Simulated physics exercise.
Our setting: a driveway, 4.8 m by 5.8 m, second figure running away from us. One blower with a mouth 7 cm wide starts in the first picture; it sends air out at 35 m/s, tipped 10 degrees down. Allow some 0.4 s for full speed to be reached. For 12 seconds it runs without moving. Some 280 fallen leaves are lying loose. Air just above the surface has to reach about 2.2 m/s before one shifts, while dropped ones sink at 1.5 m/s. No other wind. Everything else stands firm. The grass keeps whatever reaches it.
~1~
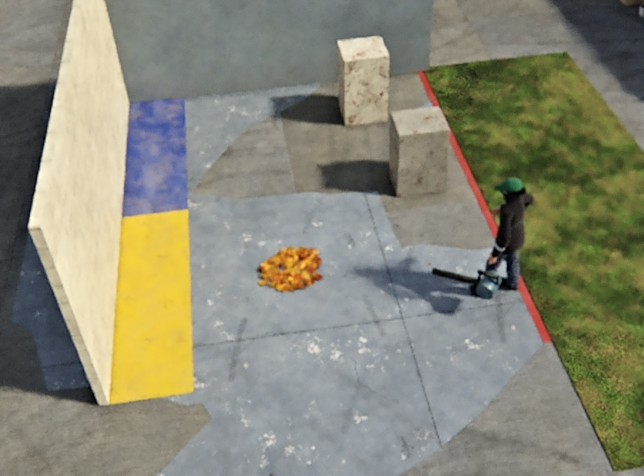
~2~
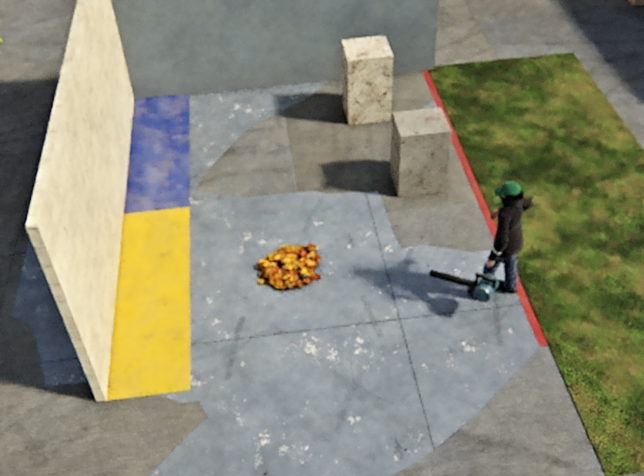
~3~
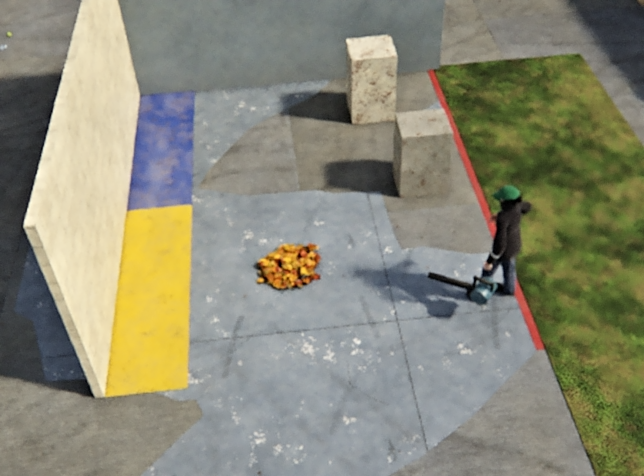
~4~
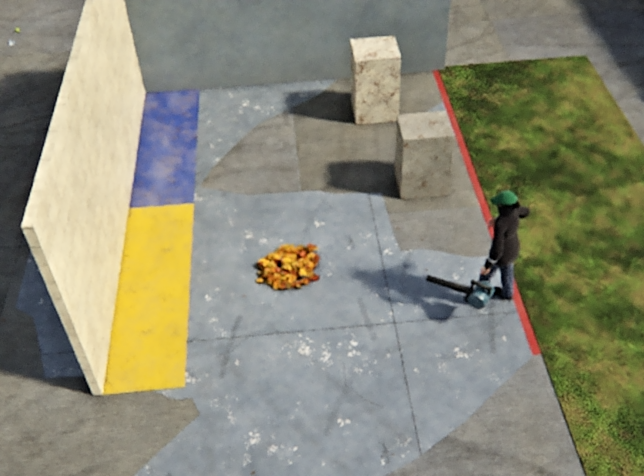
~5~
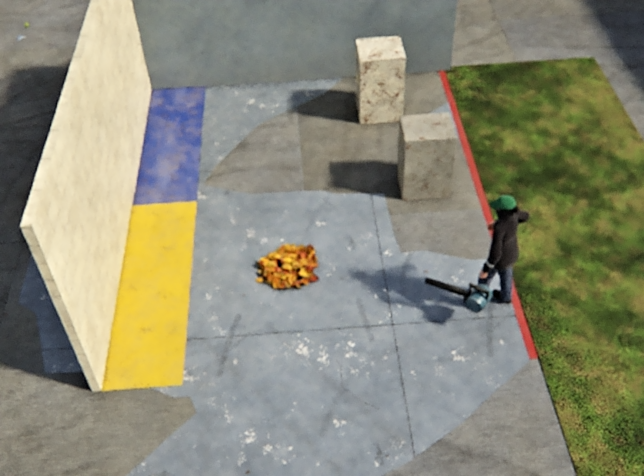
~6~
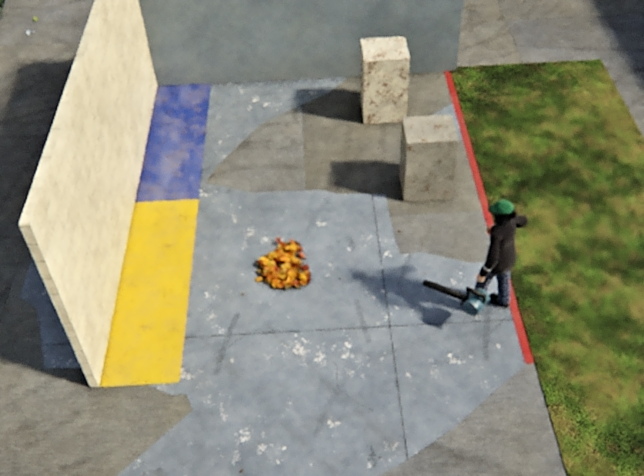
In this clip, a person in a green cap stands by a red line beside grass, holding a blower toward a pile of orange leaves on grey paving; the pile stays still, then shifts slightly as the view drifts.
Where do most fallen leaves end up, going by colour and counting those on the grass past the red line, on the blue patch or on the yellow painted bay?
Most end up at the yellow one.
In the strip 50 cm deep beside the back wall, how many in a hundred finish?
Share: Around 0 percent.
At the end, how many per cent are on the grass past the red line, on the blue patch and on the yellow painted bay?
I'd estimate around 0 per cent at red, 10 per cent at blue and 50 per cent at yellow.
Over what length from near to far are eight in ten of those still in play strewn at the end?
1.6 m, roughly.
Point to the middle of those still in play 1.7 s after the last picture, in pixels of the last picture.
Centre estimate: (216, 258) px.
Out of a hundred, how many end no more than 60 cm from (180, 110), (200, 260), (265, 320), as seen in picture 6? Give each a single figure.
I would say some 0 %, 40 % and 15 % respectively.
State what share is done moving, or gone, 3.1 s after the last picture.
Close to 20 % of them.
Then, 1.7 s after the last picture, 90 % are on the move or not yet settled, 6 % are on the blue patch, 0 % on the grass past the red line and 30 % on the yellow painted bay; the middle of those still in play is near (216, 258).
Then, 3.1 s after the last picture, 78 % are on the move or not yet settled, 7 % are on the blue patch, 0 % on the grass past the red line and 38 % on the yellow painted bay; the middle of those still in play is near (200, 253).
Then, 5.8 s after the last picture, 66 % are on the move or not yet settled, 8 % are on the blue patch, 0 % on the grass past the red line and 45 % on the yellow painted bay; the middle of those still in play is near (188, 255).
Then, 11.2 s after the last picture, at the end, 8 % are on the blue patch, 0 % on the grass past the red line and 51 % on the yellow painted bay; the middle of those still in play is near (177, 254).
